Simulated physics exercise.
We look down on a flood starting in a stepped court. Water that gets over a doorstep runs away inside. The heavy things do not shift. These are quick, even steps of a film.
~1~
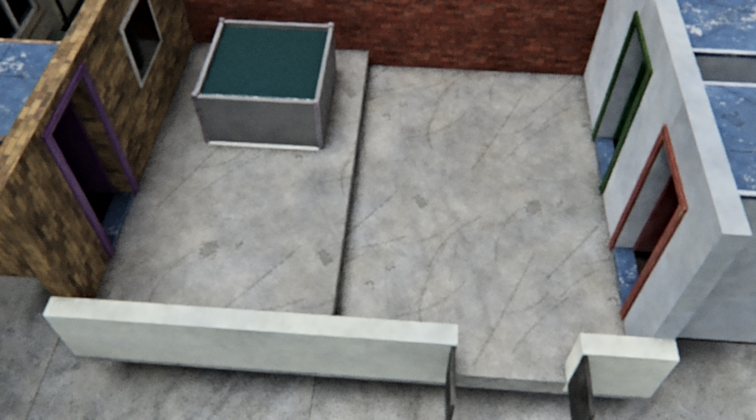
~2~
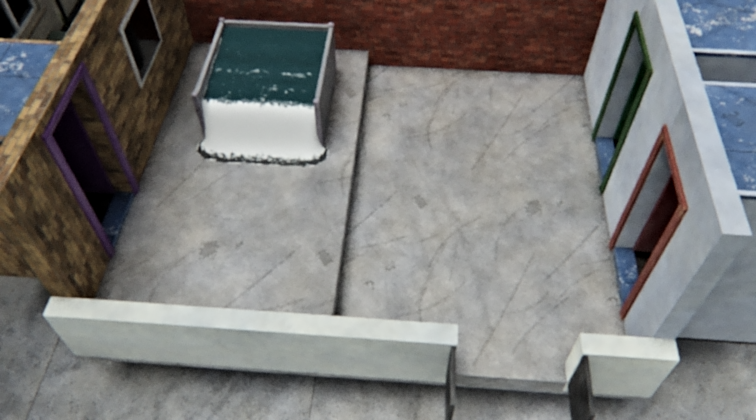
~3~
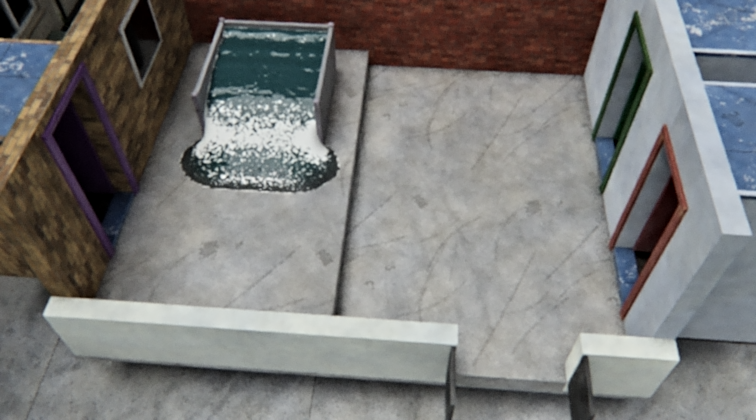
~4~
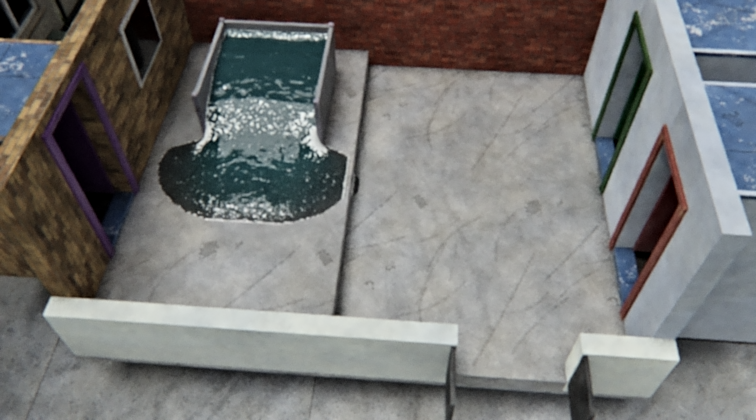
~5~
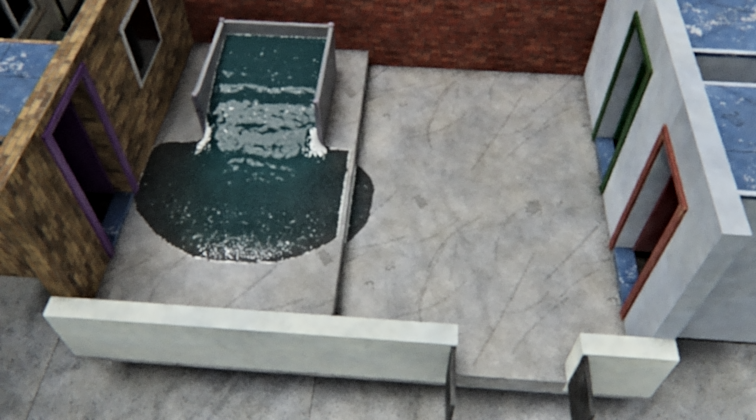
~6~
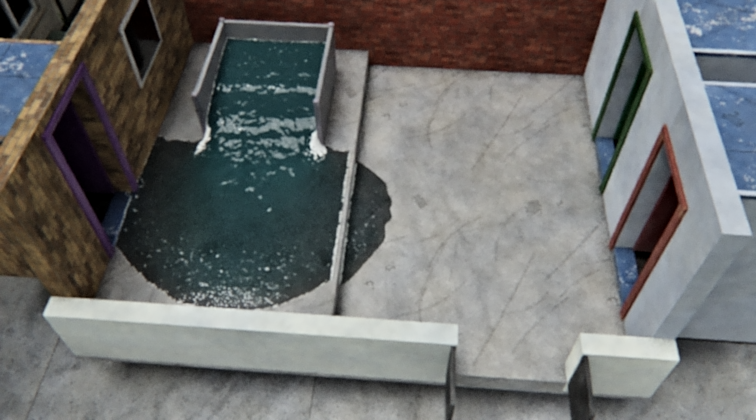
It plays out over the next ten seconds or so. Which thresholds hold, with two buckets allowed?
The red door takes more than that; the green door stays under that; the purple door takes more than that.
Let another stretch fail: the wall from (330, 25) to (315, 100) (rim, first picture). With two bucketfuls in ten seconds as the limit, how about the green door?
The green one passes that mark.
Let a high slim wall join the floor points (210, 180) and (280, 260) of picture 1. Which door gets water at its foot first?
That is the door marked purple.
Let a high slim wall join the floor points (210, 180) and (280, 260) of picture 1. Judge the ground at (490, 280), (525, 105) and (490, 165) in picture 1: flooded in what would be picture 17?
In that order: Awash, clear, not flooded.
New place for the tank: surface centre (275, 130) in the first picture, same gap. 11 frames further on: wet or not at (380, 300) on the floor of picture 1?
Answer: Covered.
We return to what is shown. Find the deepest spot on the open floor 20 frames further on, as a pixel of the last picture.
Around (597, 337).
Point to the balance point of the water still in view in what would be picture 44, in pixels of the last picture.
At about (369, 208).
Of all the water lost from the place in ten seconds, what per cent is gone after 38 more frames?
Some 75 per cent.
A moment on, water covers 40 % of the floor; the red door not reached, the green door not reached, the purple door under two buckets in.
Next, water covers 45 % of the floor; the red door not reached, the green door not reached, the purple door over two buckets in.
Then, water covers 55 % of the floor; the red door under two buckets in, the green door not reached, the purple door far over two buckets in.
Later, water covers 85 % of the floor; the red door over two buckets in, the green door wet at the sill, nothing in, the purple door far over two buckets in.
In the end, water covers 95 % of the floor; the red door over two buckets in, the green door wet at the sill, nothing in, the purple door far over two buckets in.
